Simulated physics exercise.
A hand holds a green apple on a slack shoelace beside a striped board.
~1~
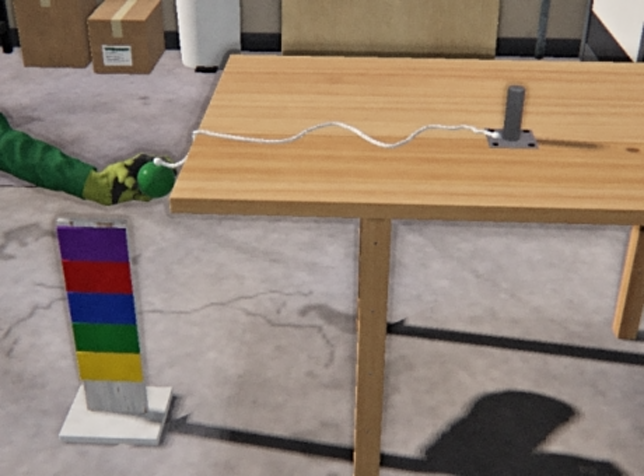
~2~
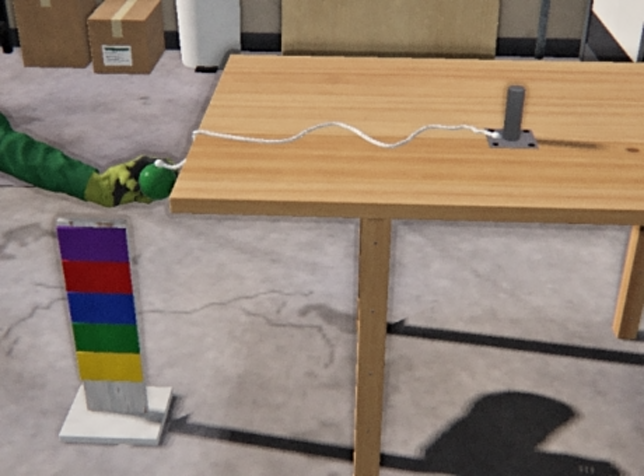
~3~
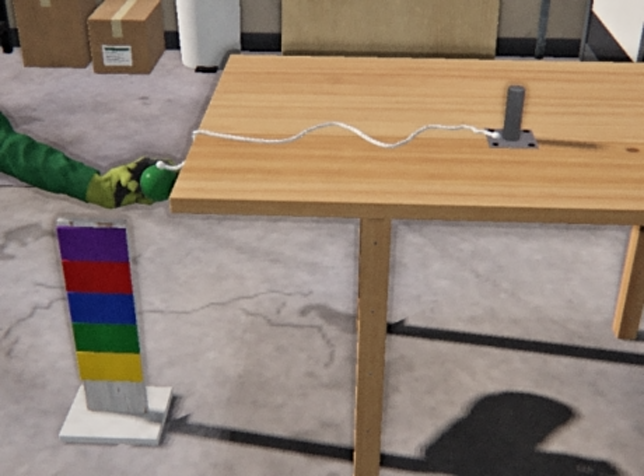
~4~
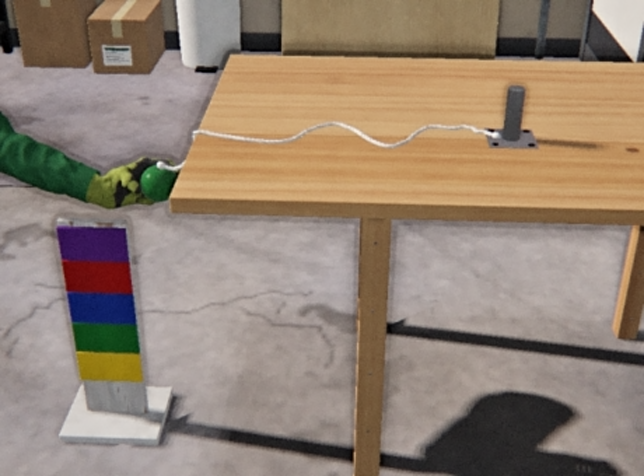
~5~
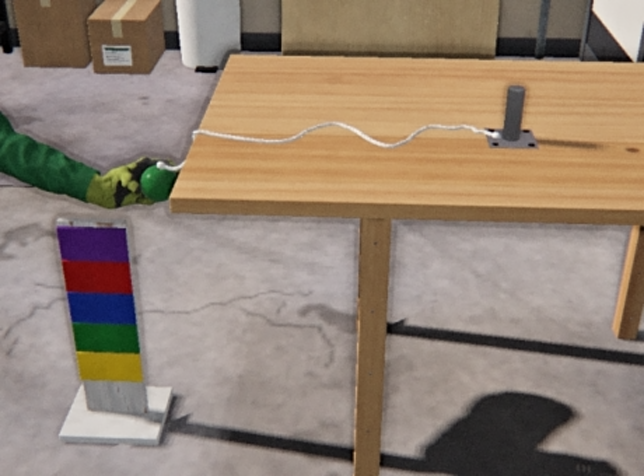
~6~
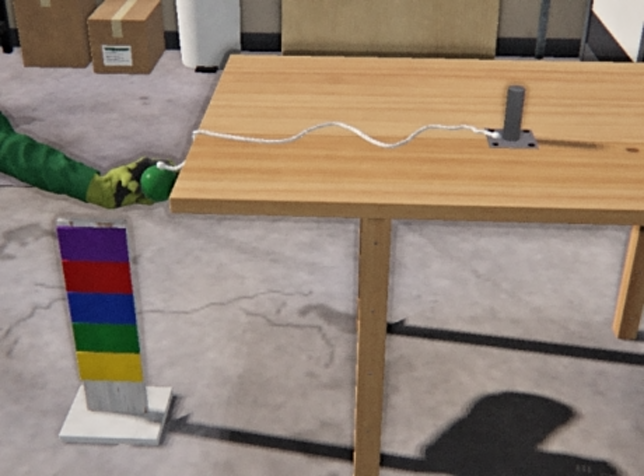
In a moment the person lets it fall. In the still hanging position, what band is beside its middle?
Its centre hangs level with the red band.
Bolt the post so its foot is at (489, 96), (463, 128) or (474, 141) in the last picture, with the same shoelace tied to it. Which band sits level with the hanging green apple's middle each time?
Red; blue; blue.
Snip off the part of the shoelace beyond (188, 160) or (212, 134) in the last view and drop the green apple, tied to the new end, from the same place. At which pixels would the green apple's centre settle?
Roughly (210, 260), (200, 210).
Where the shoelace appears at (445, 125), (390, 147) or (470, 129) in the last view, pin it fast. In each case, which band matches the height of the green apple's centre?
Note: Try 1 red; try 2 purple; try 3 red.
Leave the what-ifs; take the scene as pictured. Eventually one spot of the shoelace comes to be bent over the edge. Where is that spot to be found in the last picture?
You'll find it somewhere near (280, 142).
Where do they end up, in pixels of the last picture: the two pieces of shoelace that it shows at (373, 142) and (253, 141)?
You'll find the first mark at (331, 132) and the second mark at (199, 156).
Soon after, apple near (217, 264); level with purple.
After that, apple near (196, 276); level with red.
In the end, apple near (203, 278); level with red. Its middle rests at the red band.
